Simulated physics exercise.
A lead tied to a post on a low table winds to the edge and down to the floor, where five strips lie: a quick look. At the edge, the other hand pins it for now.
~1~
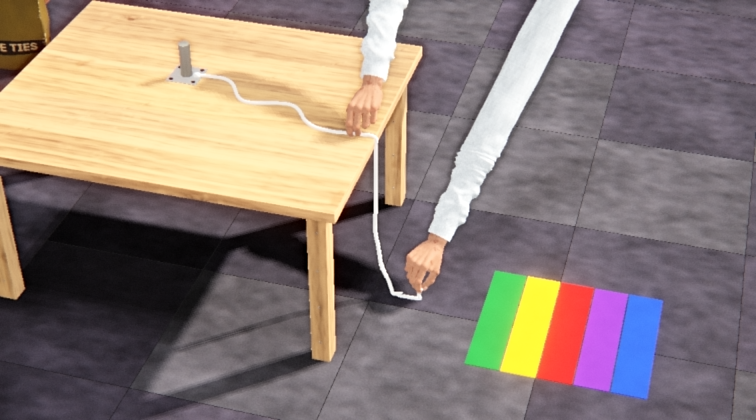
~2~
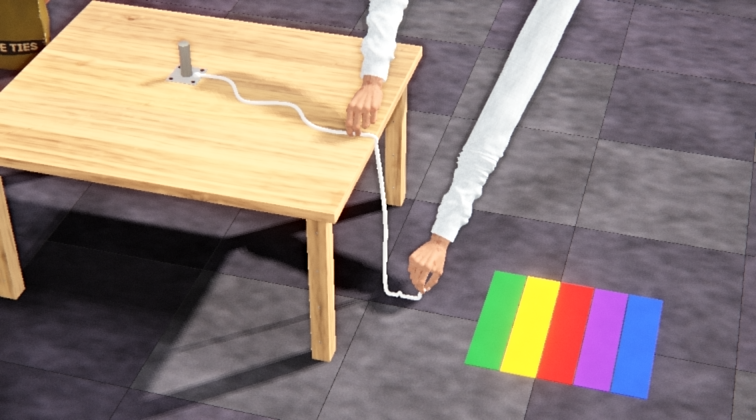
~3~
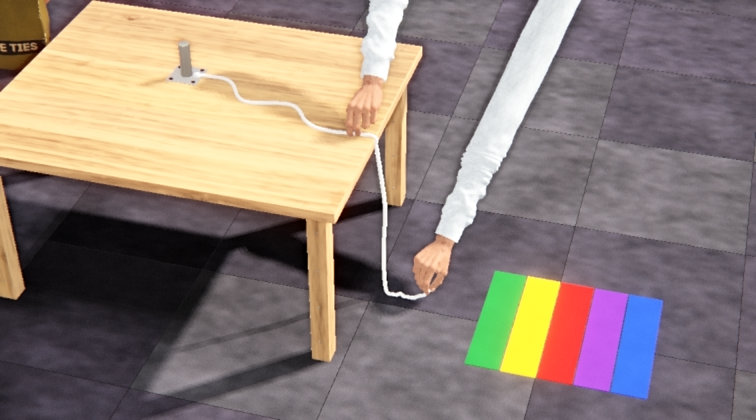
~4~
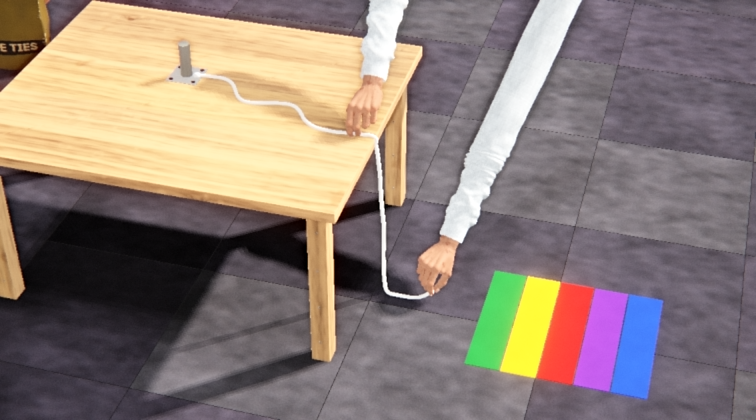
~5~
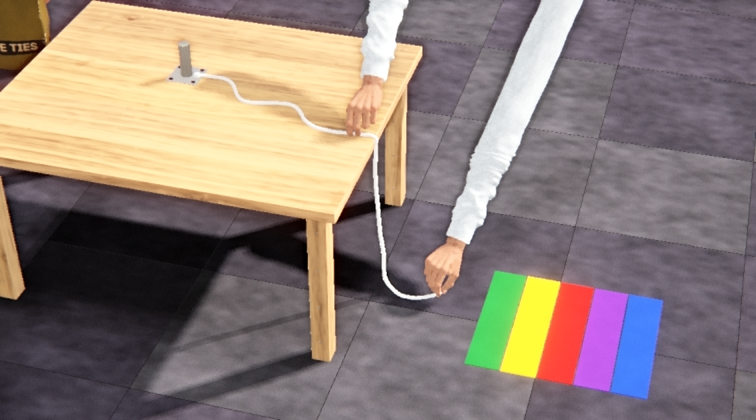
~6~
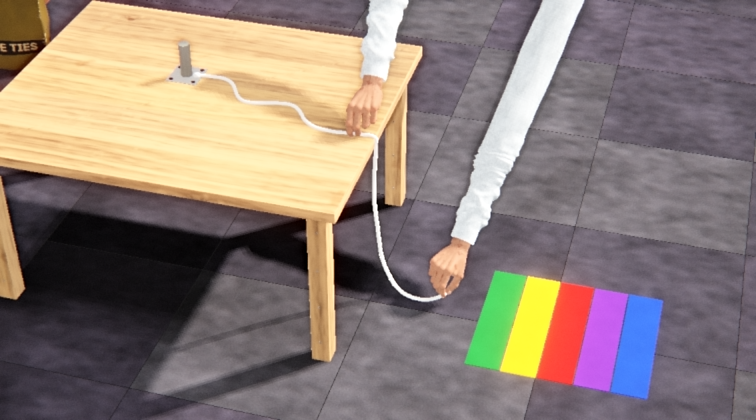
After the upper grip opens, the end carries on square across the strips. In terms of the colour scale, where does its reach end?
At red.
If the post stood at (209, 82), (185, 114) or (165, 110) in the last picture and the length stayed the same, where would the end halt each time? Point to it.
Try by try, around (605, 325), (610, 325) and (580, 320).
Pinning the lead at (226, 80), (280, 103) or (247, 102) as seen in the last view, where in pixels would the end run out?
The pixel places are (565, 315), (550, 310) and (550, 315), one per try.
Early on, end near (499, 303); over green.
Midway, end near (543, 311); over yellow.
At the end of the slack, end near (569, 316); over red. It gets as far as the red strip.
